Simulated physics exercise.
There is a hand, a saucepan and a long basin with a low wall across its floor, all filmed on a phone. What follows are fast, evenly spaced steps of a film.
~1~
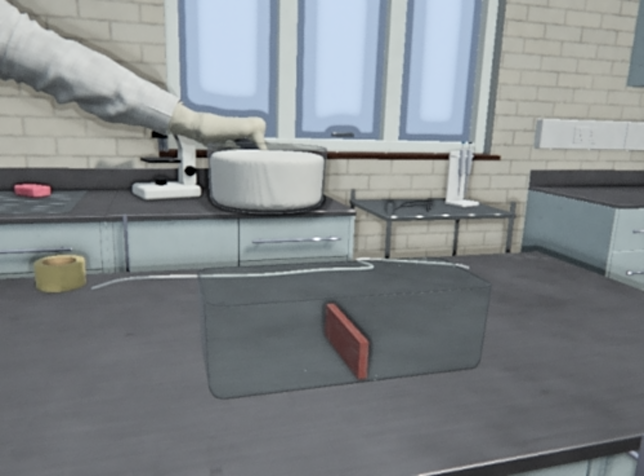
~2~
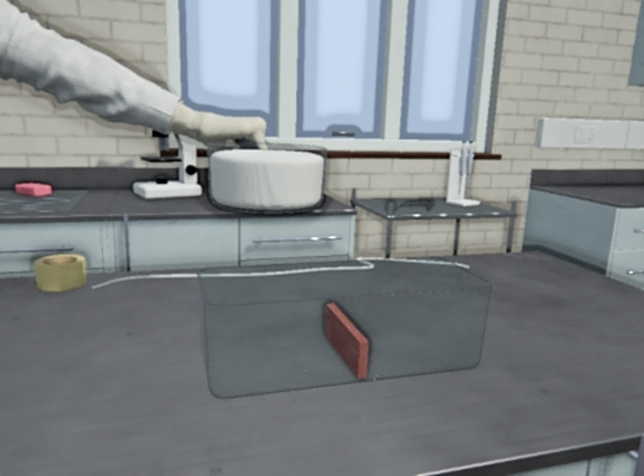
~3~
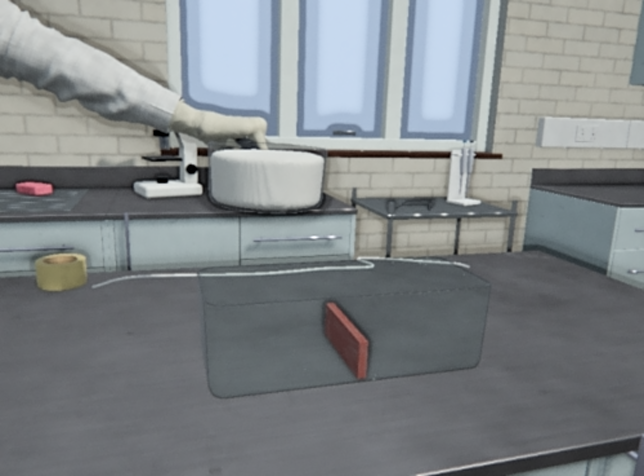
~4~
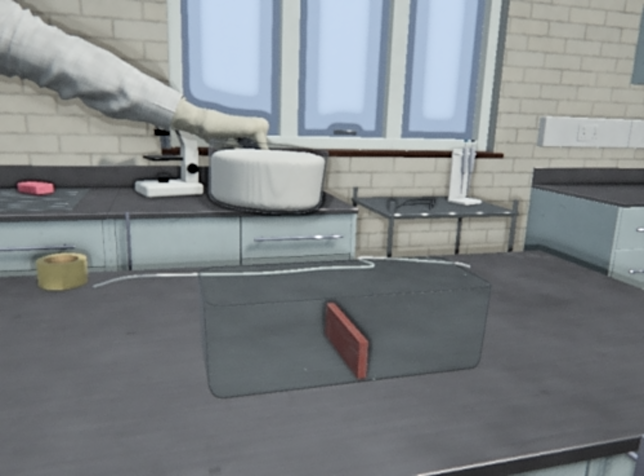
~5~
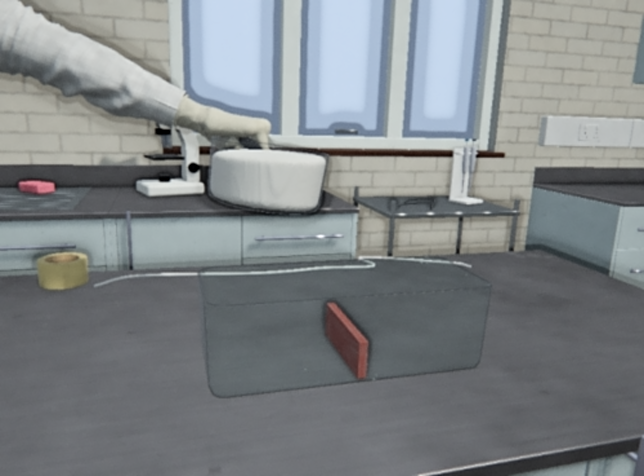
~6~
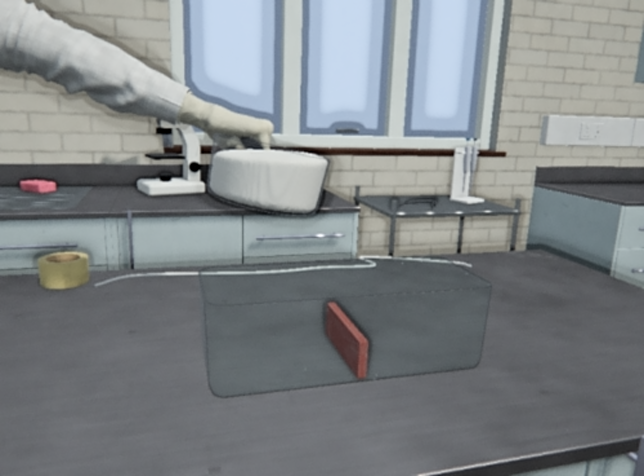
A gloved hand slowly tilts a white pot to the right behind a clear basin.
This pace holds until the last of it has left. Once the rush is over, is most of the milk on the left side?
No, it is the part on the right.
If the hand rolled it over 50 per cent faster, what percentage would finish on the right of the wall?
Roughly 70 in a hundred.
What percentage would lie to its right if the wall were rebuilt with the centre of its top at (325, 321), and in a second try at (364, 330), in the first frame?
95 per cent first, then 55 per cent.
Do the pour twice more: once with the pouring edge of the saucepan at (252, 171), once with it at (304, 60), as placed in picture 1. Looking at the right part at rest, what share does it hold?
First try 5 %, second try 70 %.
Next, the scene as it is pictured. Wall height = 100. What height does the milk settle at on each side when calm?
Roughly 20 percent left, 50 percent right.
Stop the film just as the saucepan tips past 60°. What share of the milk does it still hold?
55 per cent, roughly.
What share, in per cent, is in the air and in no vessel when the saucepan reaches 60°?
Around 30 %.
A moment on, the tilt is 60° and 55 per cent is still to pour, 1 is left of the wall and 15 right of it.
Next, the tilt is 92° and 11 per cent is still to pour, 8 is left of the wall and 72 right of it.
Then the tilt is 100° and 1 per cent is still to pour, 23 is left of the wall and 74 right of it.
Later the tilt is 100° and 0 per cent is still to pour, 25 is left of the wall and 75 right of it.
In the end 25 per cent lies left of the wall, 75 right of it and 1 outside.
